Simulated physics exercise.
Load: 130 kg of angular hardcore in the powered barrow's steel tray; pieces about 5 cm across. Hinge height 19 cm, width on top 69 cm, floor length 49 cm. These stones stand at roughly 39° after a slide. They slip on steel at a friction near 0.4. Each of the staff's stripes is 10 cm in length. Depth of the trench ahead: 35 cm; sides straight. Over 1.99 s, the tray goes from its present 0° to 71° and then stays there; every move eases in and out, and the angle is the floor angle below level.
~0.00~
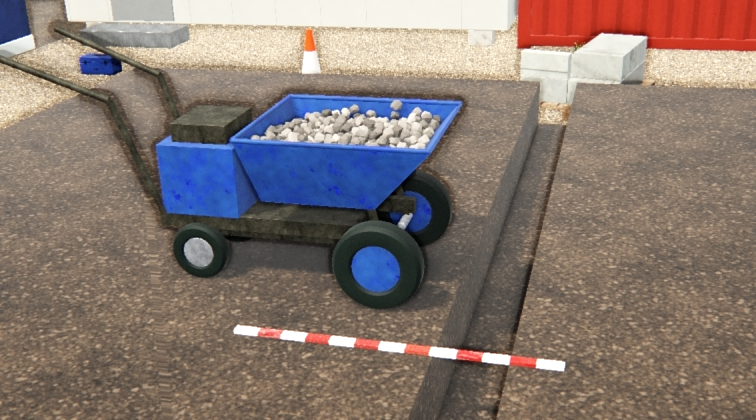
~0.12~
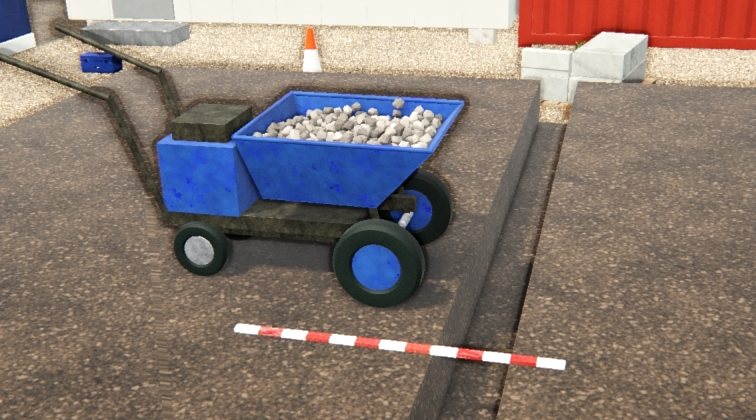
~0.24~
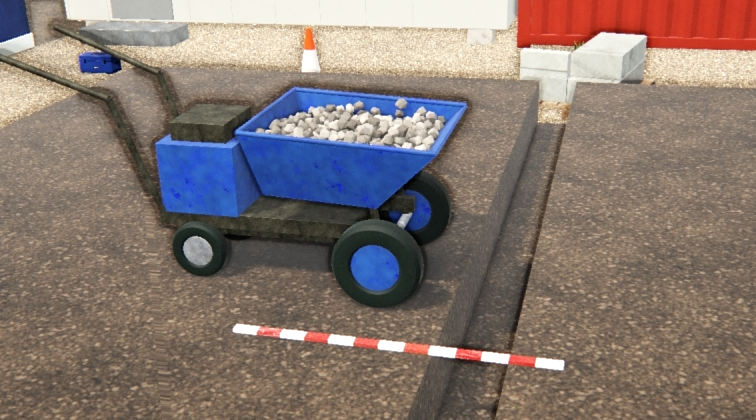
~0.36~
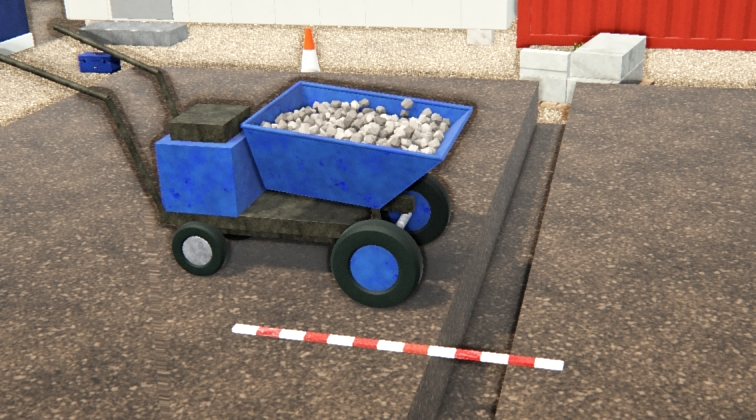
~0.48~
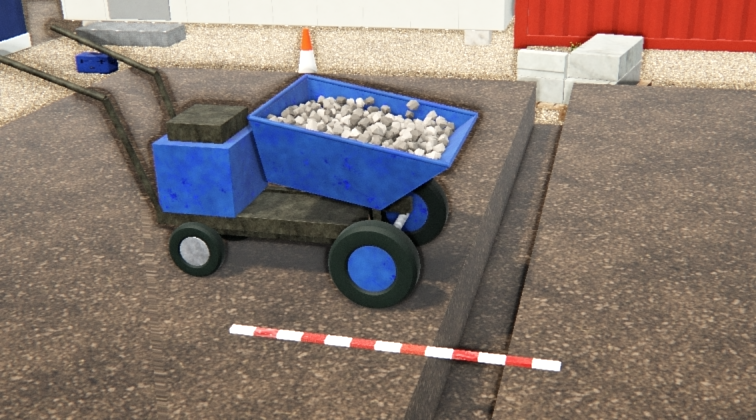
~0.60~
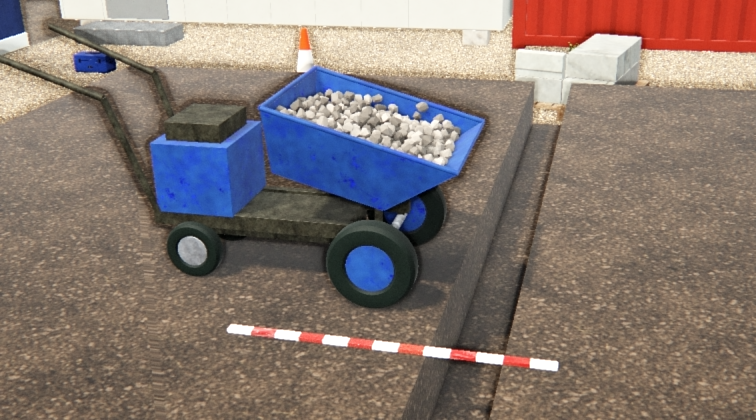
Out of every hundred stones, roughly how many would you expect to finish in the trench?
Close to 9 in every hundred.
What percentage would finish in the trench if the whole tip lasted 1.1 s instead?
My guess is near 10 percent.
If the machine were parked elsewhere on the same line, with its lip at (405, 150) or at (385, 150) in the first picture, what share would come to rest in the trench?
Result: Close to 65 then close to 85 per cent.
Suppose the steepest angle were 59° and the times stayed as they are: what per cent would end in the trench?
I'd expect around 10 in a hundred.
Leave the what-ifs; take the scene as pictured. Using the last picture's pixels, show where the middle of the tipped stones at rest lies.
I'd point somewhere around (560, 284).
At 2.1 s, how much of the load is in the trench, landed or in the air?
Some 0 per cent.
After 1.5 s the floor is at 60°; 100 % in the tray; the foremost stones are at (516, 238).
After 2.1 s the floor is at 71°; 63 % in the tray, 1 % in the trench, 36 % past the trench; the foremost stones are at (611, 302).
After 2.4 s the floor is at 71°; 39 % in the tray, 4 % in the trench, 56 % past the trench; the foremost stones are at (669, 299).
After 4.4 s the floor is at 71°; 34 % in the tray, 9 % in the trench, 57 % past the trench; the foremost stones are at (680, 302).
